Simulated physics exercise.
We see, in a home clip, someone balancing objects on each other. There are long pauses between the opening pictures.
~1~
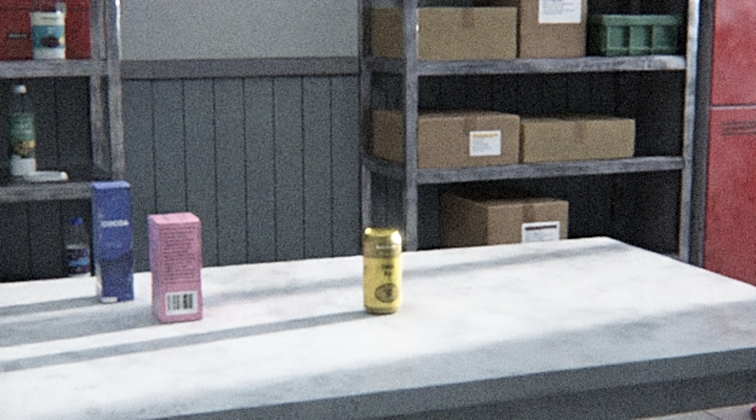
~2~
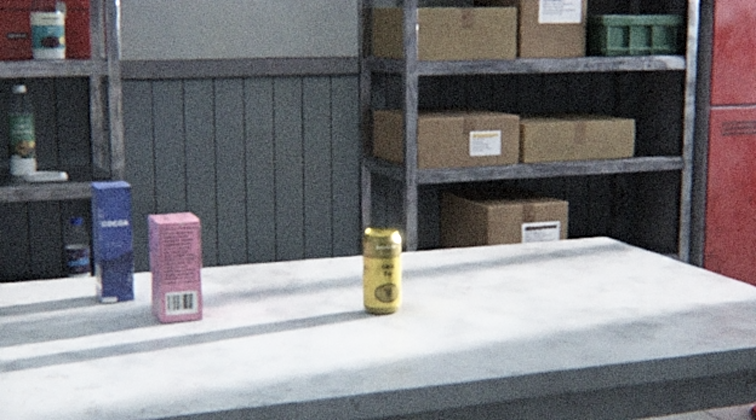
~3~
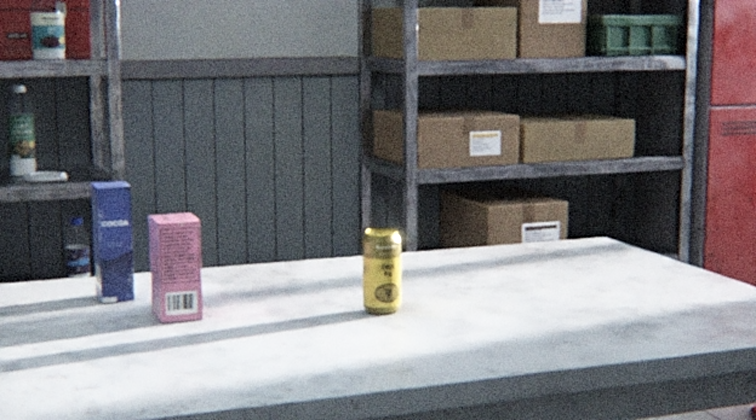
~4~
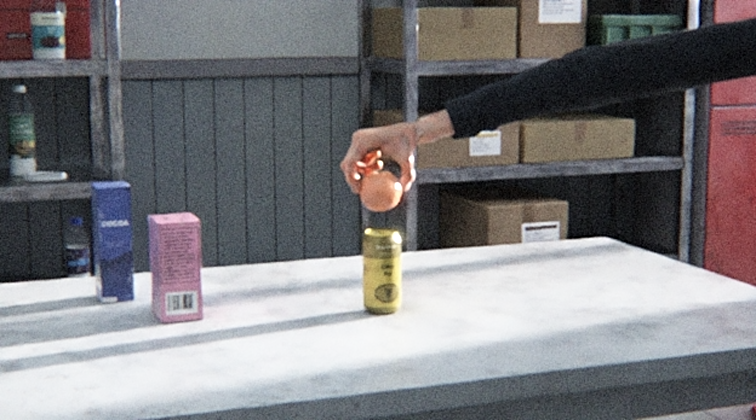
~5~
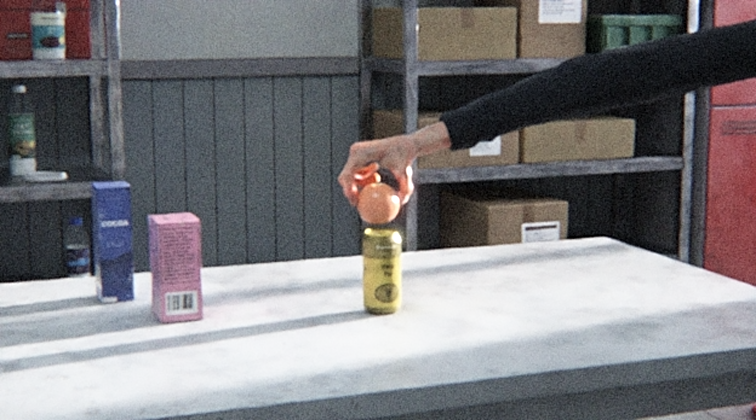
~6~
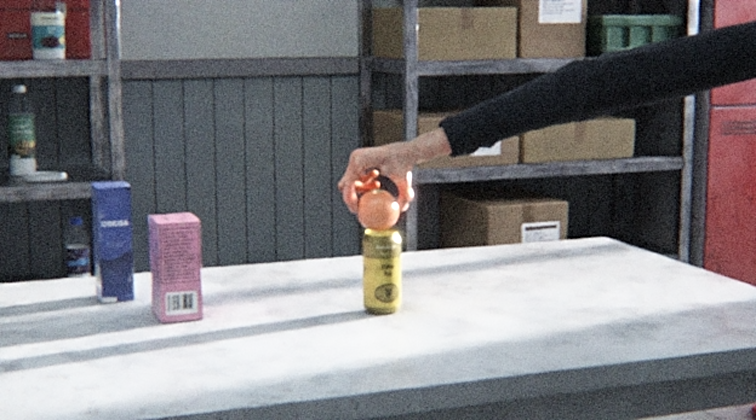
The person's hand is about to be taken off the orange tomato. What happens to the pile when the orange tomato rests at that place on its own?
Looks like it is steady enough.
Then, 0.60 s past the last view, nothing moves.
Then, 1.60 s past the last view, orange tomato resting near (378, 211).
Finally, all 4 still in place. Final places as the last picture's camera would see them, orange tomato near (378, 211). The pile keeps its balance.
